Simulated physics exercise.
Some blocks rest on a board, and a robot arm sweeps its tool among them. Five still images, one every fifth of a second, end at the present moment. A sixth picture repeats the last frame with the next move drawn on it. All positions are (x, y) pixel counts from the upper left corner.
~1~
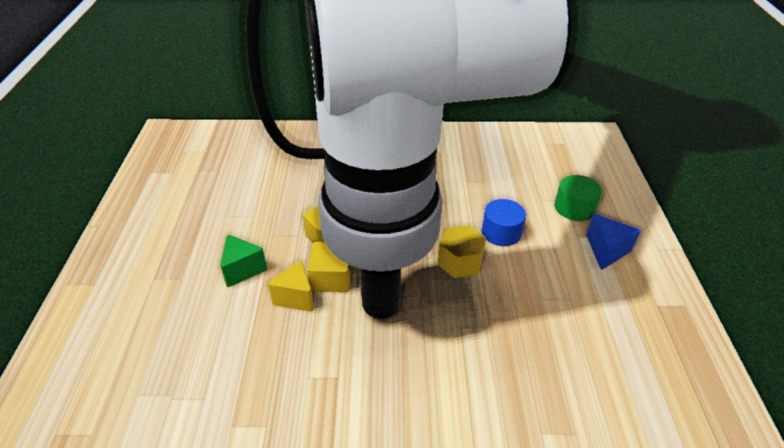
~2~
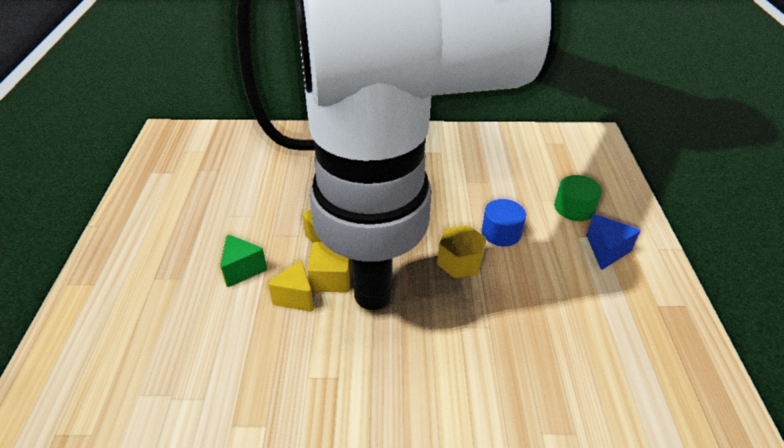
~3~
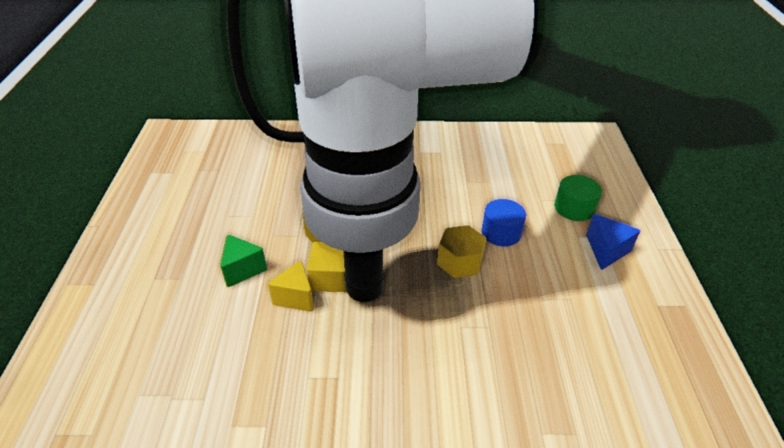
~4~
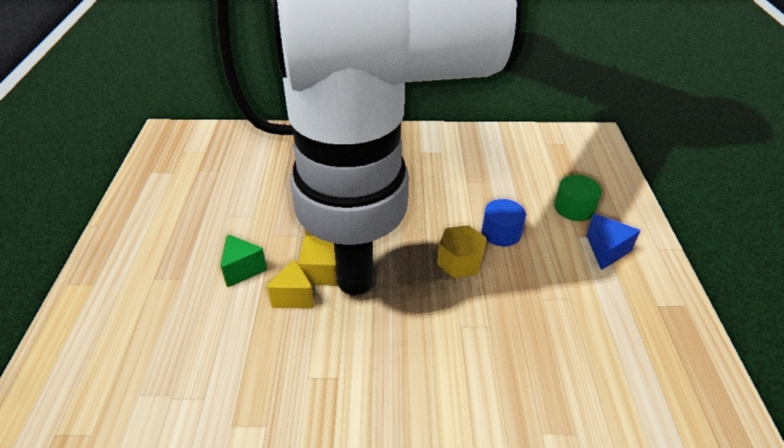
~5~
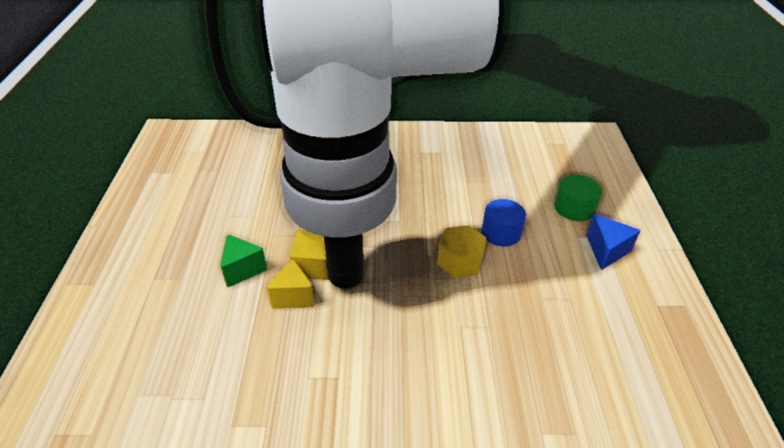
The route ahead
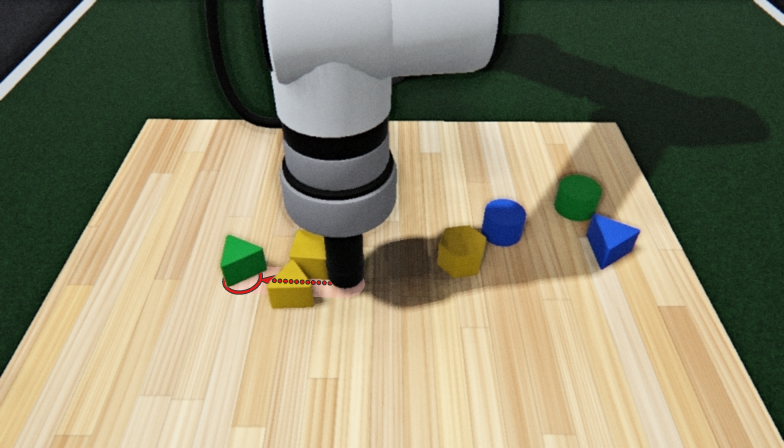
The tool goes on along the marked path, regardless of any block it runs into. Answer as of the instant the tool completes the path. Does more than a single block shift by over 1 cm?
Yes - that is the case.
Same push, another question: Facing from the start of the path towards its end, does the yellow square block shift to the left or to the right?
To the path's right.
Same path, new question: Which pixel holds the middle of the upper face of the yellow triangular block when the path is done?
The middle of its upper face should be somewhere near (262, 285).
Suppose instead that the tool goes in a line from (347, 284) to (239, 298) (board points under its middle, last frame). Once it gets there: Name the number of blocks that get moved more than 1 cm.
I count two.
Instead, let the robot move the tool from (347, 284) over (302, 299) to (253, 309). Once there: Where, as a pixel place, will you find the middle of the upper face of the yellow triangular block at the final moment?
Near (213, 288).
Path on the board, straight from (347, 284) to (243, 279).
On the path given first. One third of the way, tool (310, 274); yellow triangular block (282, 279), turned 15° anticlockwise; yellow square block (294, 236), turned 50° clockwise.
Two thirds of the way, tool (275, 273); yellow triangular block (264, 284), turned 45° anticlockwise; yellow square block (285, 232), turned 80° clockwise.
At the end, tool (241, 271); green triangular block (217, 242); yellow triangular block (262, 285), turned 50° anticlockwise; yellow square block (285, 232), turned 85° clockwise; yellow heart block in place.
